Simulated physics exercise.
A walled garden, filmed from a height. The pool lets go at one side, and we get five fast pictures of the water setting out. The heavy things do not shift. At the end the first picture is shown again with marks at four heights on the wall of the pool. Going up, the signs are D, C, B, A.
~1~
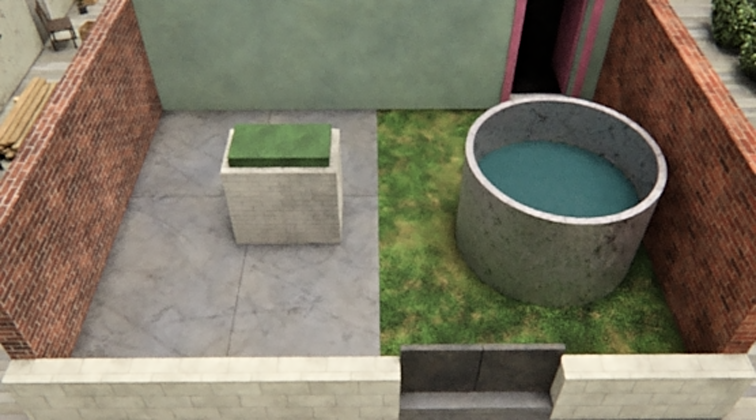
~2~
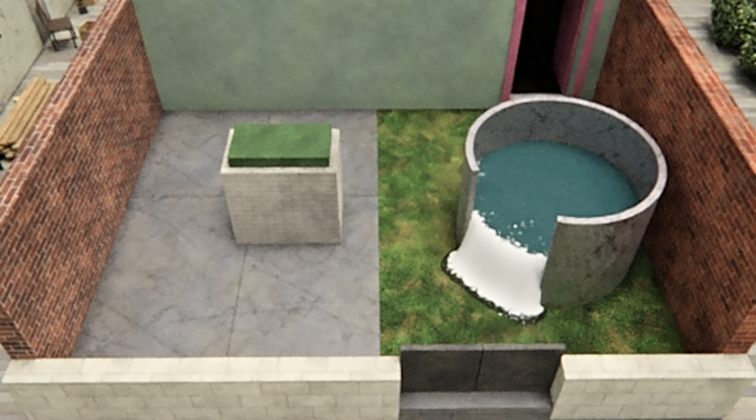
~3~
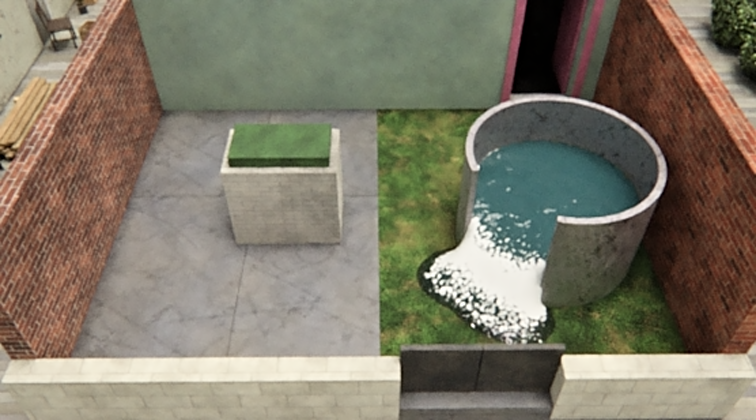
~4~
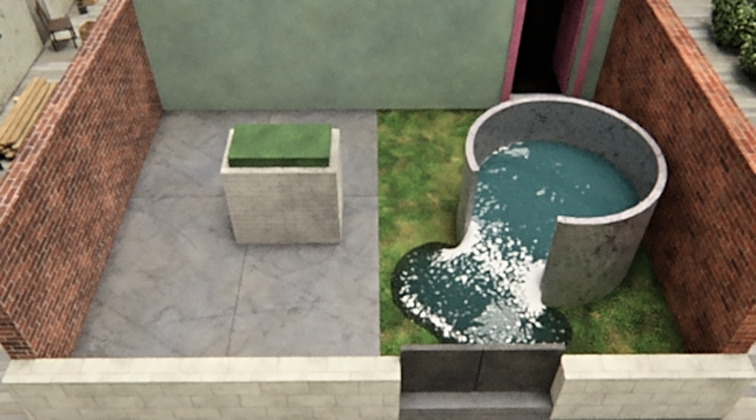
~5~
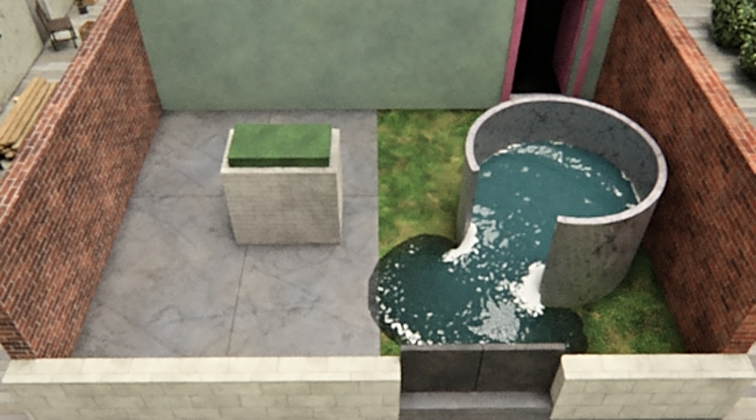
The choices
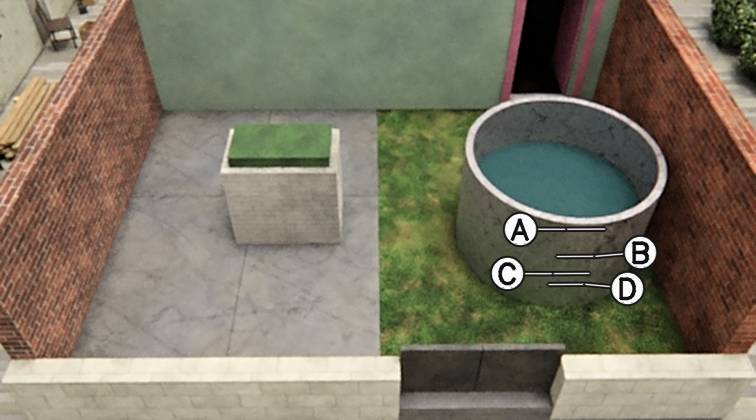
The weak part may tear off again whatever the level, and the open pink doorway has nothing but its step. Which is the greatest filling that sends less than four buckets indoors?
B will do.
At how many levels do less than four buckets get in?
Three of them.
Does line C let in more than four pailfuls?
No.
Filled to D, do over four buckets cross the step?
No.
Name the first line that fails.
Here it is line A.
On the marked copy, A at (585, 229); B at (576, 256); C at (570, 273); D at (566, 284); from the bottom up D, C, B, A.
With A, some 15 bucketfuls get in.
With B, a bucket or two gets in.
With C, nothing gets over.
With D, nothing gets over.
